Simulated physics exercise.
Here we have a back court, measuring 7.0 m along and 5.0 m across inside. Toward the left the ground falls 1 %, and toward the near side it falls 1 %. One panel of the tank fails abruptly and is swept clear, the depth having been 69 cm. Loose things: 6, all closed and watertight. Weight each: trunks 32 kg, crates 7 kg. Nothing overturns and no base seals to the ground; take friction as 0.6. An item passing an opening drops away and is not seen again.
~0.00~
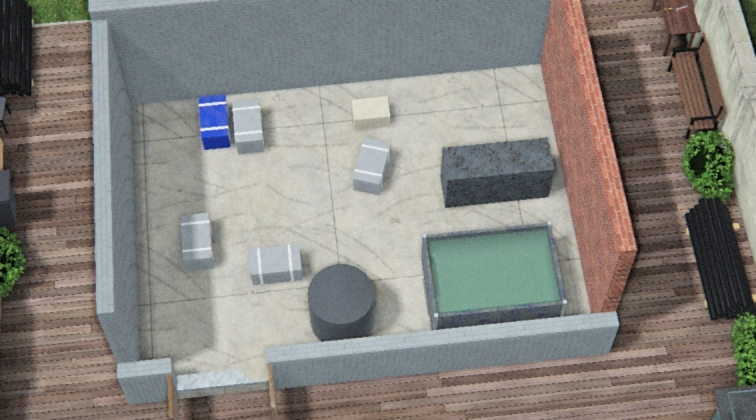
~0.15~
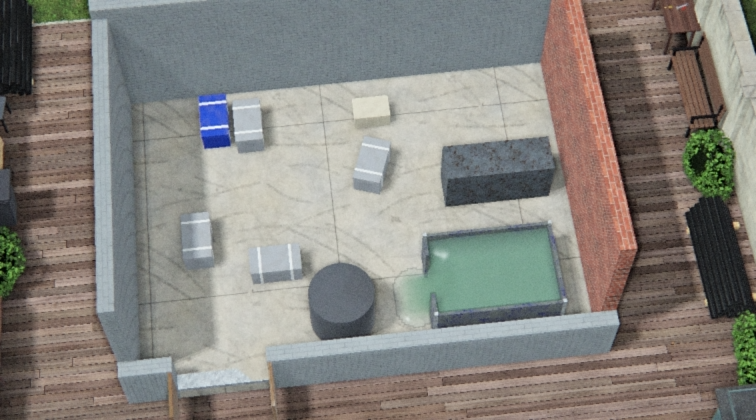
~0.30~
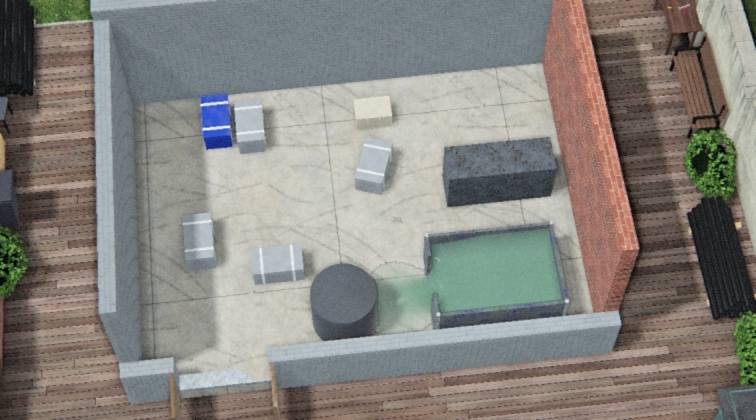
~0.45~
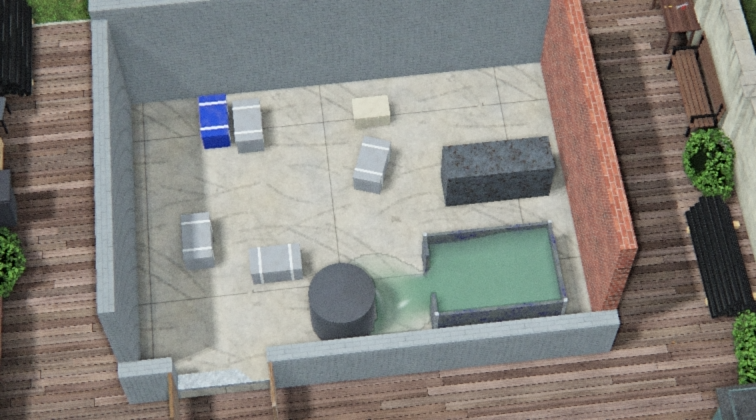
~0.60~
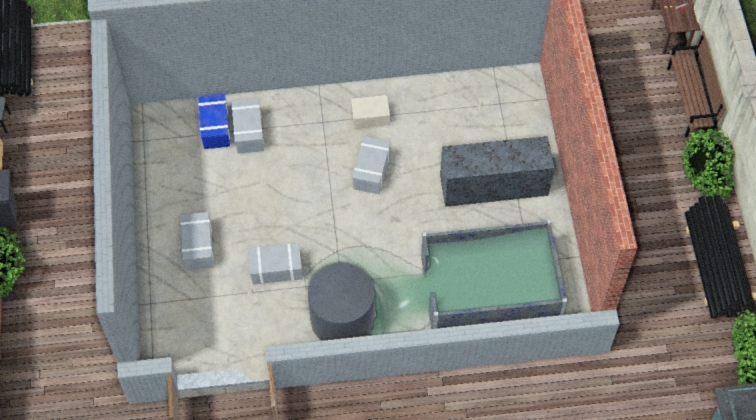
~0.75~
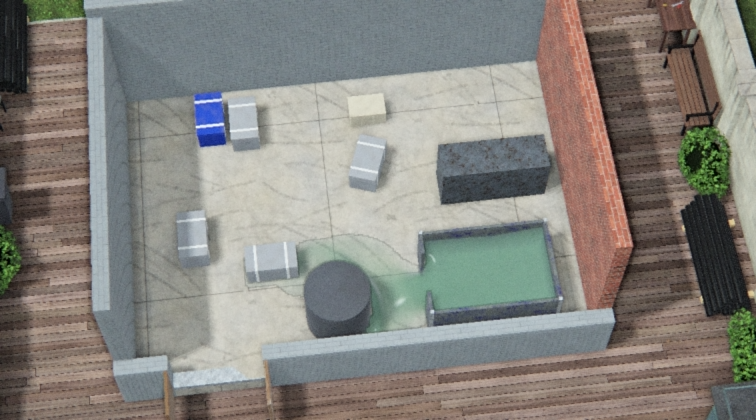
A large tank opens on its left side and green water spreads around a dark cylinder.
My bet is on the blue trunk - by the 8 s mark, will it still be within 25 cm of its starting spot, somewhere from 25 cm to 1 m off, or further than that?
Further than that.
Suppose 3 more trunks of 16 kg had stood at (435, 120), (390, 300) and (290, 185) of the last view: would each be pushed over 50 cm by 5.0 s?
Taking them in order: Not far enough, far enough and far enough.
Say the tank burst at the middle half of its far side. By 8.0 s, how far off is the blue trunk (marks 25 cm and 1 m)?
Note: Blue trunk unmoved.
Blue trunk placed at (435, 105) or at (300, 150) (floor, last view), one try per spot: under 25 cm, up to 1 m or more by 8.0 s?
Well, it scarcely moves on the first try and scarcely moves on the second.
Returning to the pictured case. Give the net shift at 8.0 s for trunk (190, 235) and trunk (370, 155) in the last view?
In that order: 0 cm, 0 cm.
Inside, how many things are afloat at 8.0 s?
1.
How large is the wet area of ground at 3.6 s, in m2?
That flooded area is roughly 23 m2.
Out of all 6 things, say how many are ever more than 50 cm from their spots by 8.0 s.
The number is 2.
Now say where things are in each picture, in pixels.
In the first picture, the blue trunk at (214, 116) rests on the ground; water covers 2.5 m2; 0 of 6 have shifted.
In the second picture, the blue trunk at (214, 115) rests on the ground; water covers 2.9 m2; 0 of 6 have shifted.
In the third picture, the blue trunk at (216, 116) rests on the ground; 3.5 m2 under water; 0 of 6 have shifted.
In the fourth picture, the blue trunk at (214, 115), on the bottom; 3.9 m2 under water; 0 of 6 have shifted.
In the fifth picture, the blue trunk at (213, 115), on the bottom; water covers 4.4 m2; 0 of 6 have shifted.
In the sixth picture, the blue trunk at (209, 113) rests on the ground; 5.0 m2 under water; 0 of 6 have shifted.
After 1.6 s the blue trunk is near (209, 113), 0.0 m from its start, aground; 0 of 6 are out; 0 afloat.
After 3.6 s the blue trunk is near (204, 112), 0.1 m from its start, aground; 0 of 6 are out; 1 afloat.
After 5.6 s the blue trunk is near (174, 118), 0.6 m from its start, afloat; 0 of 6 are out; 2 afloat.
After 8.0 s the blue trunk is near (153, 165), 1.3 m from its start, afloat; 0 of 6 are out; 1 afloat.
